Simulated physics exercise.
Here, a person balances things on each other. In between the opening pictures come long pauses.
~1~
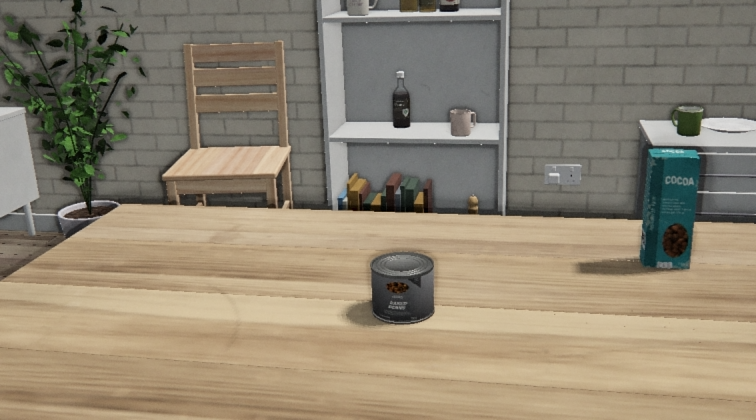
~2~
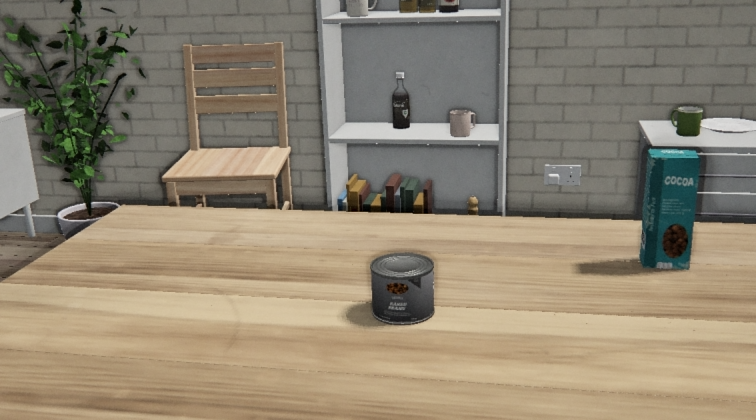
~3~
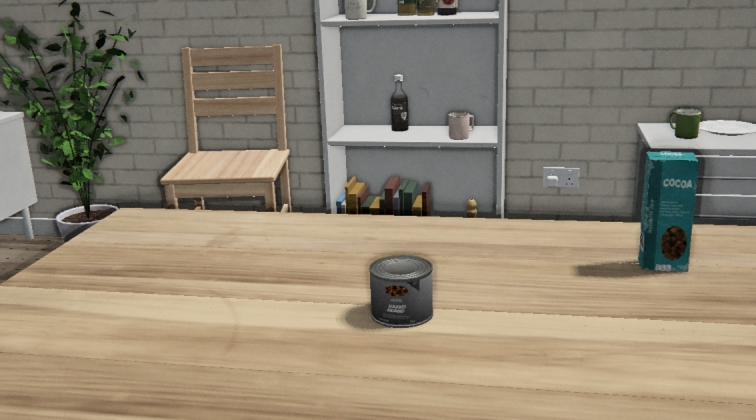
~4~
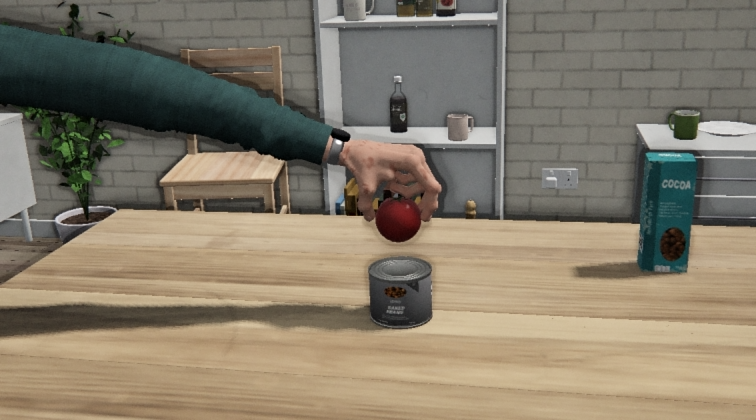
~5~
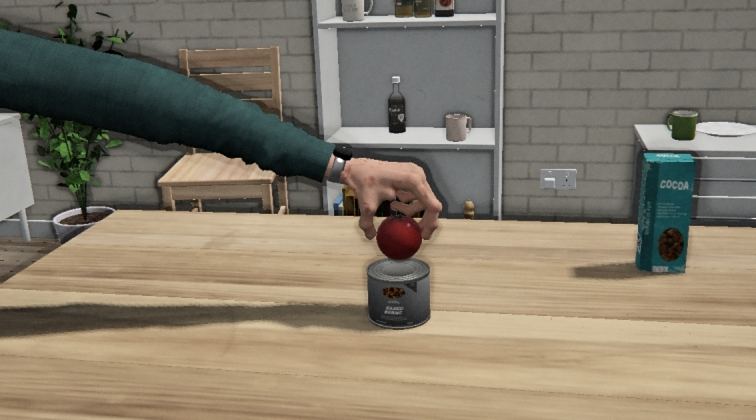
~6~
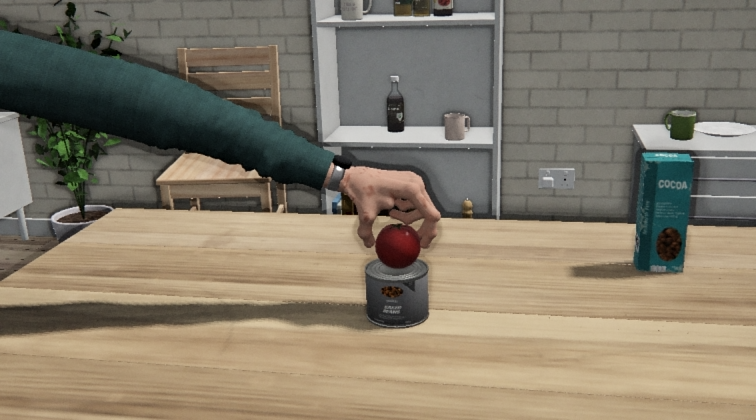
The clip shows a grey tub on a wooden table with a teal cocoa box to the right; then a hand in a green sleeve appears from the left, lowers a red tomato onto the tub and keeps hold of it.
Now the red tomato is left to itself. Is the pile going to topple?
No, it stays put.
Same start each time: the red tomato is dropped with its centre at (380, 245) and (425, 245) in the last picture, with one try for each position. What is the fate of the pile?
The pile remains standing the first time and remains standing the second time.
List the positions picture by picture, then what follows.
The last thing is not in view yet; grey tub (403, 287), in the first picture.
The last thing is not in view yet; grey tub (403, 288), in the second picture.
The last thing is not in view yet; grey tub (402, 291), in the third picture.
On its way; red tomato (399, 219); grey tub (401, 292), in the fourth picture.
On its way; red tomato (399, 237); grey tub (399, 292), in the fifth picture.
In place under the hand; red tomato (398, 246); grey tub (397, 292), in the sixth picture.
Then, 0.90 s later than the last frame, all is still.
Then, 2.00 s later than the last frame, red tomato resting near (398, 246).
When it is over, all 3 as before. End places, in pixels of the last picture, red tomato near (398, 246). The pile keeps its balance.
